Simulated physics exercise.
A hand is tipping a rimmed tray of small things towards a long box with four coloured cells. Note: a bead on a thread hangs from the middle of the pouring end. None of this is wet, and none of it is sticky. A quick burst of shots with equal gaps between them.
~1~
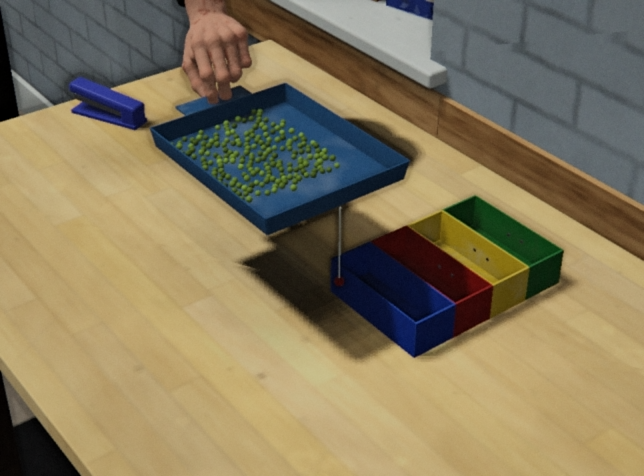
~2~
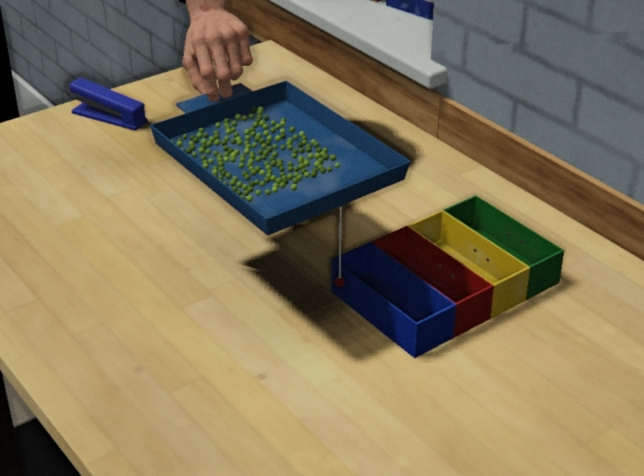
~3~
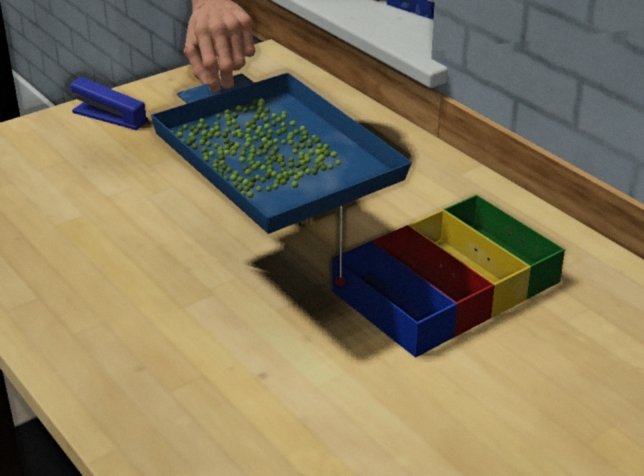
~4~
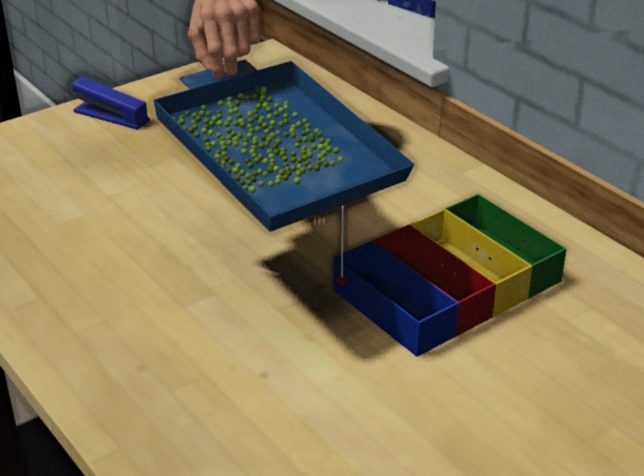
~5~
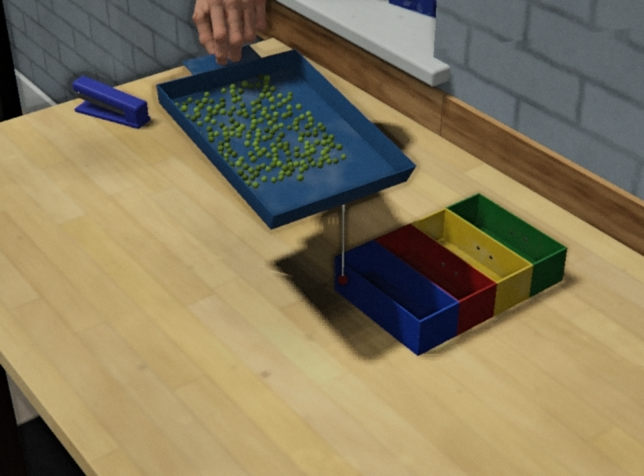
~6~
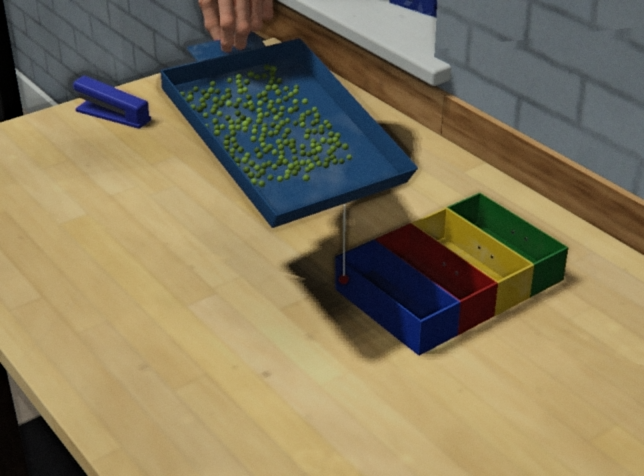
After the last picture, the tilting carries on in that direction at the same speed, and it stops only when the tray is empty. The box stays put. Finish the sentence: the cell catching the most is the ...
... Blue cell.
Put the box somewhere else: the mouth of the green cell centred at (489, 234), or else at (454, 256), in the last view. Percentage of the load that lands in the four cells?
In order: 90 percent, then 100 percent.
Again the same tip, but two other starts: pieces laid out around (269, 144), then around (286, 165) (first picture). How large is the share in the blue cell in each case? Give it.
Shares in turn: 60 % and 50 %.
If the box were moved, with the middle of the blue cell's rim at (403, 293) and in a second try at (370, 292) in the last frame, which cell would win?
In order: The cell in blue, the cell in red.
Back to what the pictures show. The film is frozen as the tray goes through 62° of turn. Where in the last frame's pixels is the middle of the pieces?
I'd put the middle of the pieces at roughly (364, 187).
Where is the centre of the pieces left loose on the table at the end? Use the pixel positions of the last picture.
Estimated middle: Around (385, 360).
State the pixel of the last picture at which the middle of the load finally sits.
Near pixel (414, 323).
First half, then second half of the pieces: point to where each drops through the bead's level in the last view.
The leading part at (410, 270), the rest of it at (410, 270).
Soon after the last picture, tray tipped steeply; nearly all on the tray; a stray few in the red cell; a stray few in the blue cell; a stray few falling or outside the box.
A little later, tray tipped past a quarter turn; most on the tray; a small part in the blue cell; a small part in the red cell; a small part falling or outside the box.
Later still, tray tipped past a quarter turn; about half in the blue cell; about a quarter in the red cell; a stray few in the yellow cell; about a quarter falling or outside the box.
By the end, tray tipped past a quarter turn; about half in the blue cell; about a quarter in the red cell; a stray few in the yellow cell; none in the green cell; about a quarter outside the box.
